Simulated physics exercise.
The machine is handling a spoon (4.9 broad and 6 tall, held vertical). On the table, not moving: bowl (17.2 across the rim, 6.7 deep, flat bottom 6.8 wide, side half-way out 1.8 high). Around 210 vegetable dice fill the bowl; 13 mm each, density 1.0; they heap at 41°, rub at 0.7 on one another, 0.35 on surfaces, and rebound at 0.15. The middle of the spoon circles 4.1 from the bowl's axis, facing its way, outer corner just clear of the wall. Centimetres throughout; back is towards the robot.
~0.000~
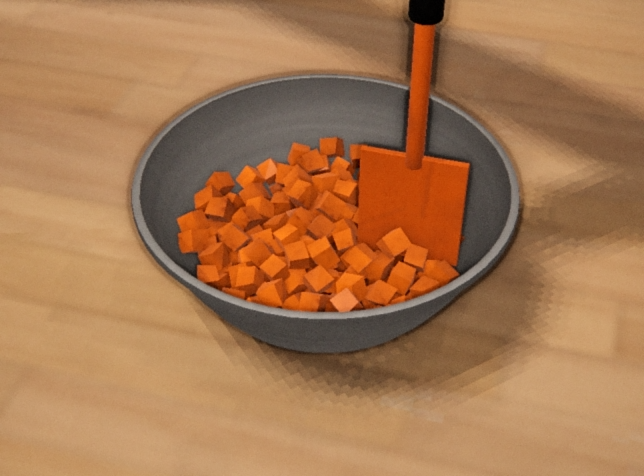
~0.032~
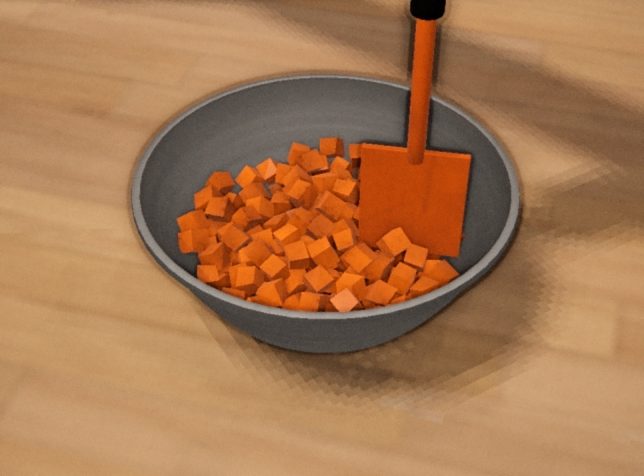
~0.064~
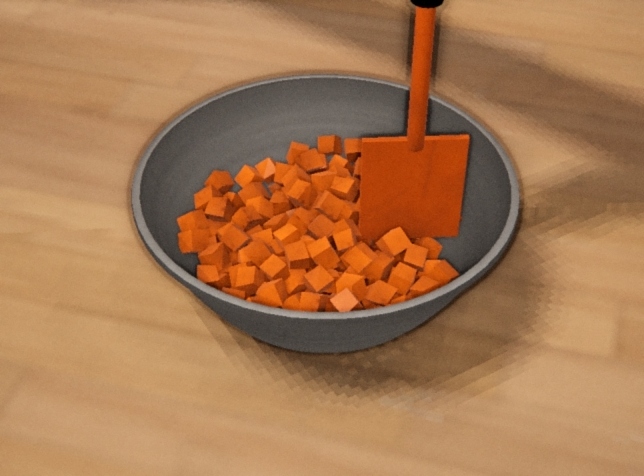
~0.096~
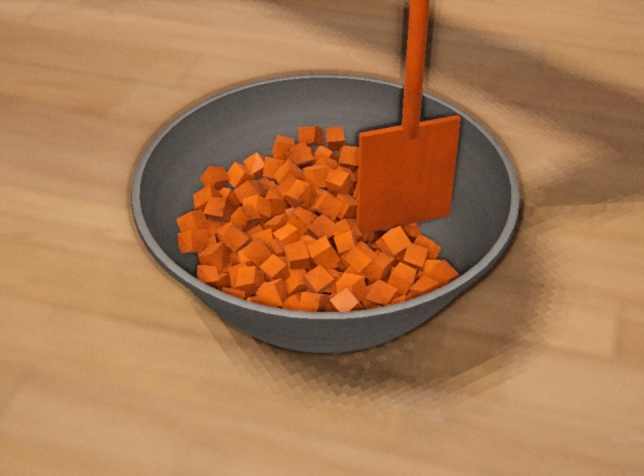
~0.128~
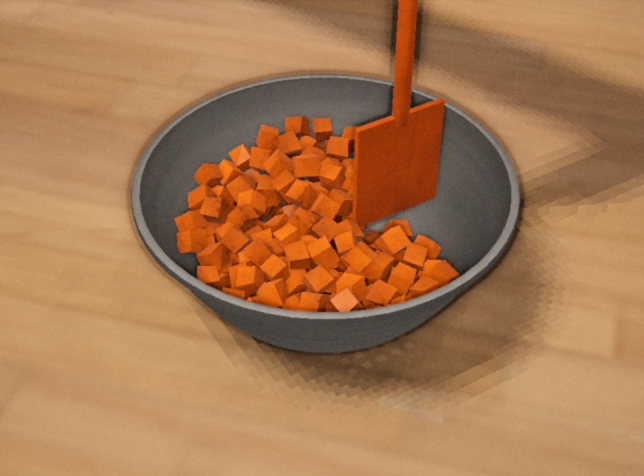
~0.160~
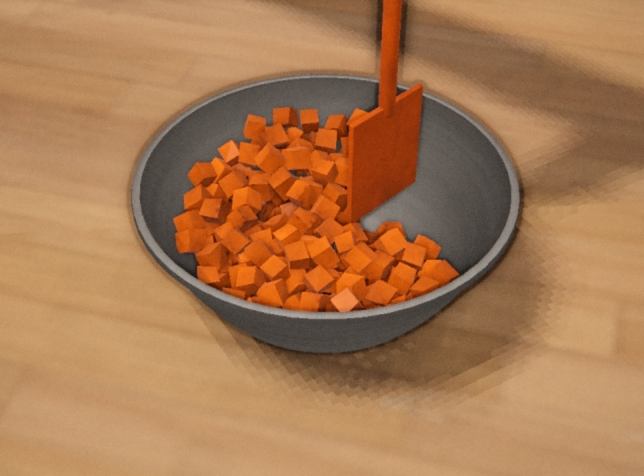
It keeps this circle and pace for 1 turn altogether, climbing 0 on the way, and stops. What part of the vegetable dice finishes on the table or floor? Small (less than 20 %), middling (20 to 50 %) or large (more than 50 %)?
Share on the table or floor: Small (less than 20 %).
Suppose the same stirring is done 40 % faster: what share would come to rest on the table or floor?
In that case some 20 per cent.
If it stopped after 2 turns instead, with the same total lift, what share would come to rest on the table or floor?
Then about 25 per cent.
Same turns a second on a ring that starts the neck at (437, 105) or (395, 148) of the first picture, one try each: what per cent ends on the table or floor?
About 5 and 10 per cent.
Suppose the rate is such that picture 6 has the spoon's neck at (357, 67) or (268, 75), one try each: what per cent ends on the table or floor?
Some 20 and 45 per cent.
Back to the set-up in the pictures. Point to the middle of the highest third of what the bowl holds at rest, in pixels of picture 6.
Around (419, 168).
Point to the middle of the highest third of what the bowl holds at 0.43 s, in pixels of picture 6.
At about (216, 222).
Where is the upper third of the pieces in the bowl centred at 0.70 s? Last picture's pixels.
Near (409, 255).
After 0.43 s, 177° round, highest piece 9 above the table; 209 in the bowl, 1 on the table or floor, 4 in flight or on the tool.
After 0.70 s, 293° round, highest piece 9 above the table; 198 in the bowl, 13 on the table or floor, 3 in flight or on the tool.
After 1.03 s, 0° round, highest piece 8 above the table; 188 in the bowl, 26 on the table or floor.
After 1.73 s, 0° round, highest piece 8 above the table; 188 in the bowl, 26 on the table or floor.
In the end, 188 in the bowl, 26 on the table or floor. That is 12 % on the table or floor.
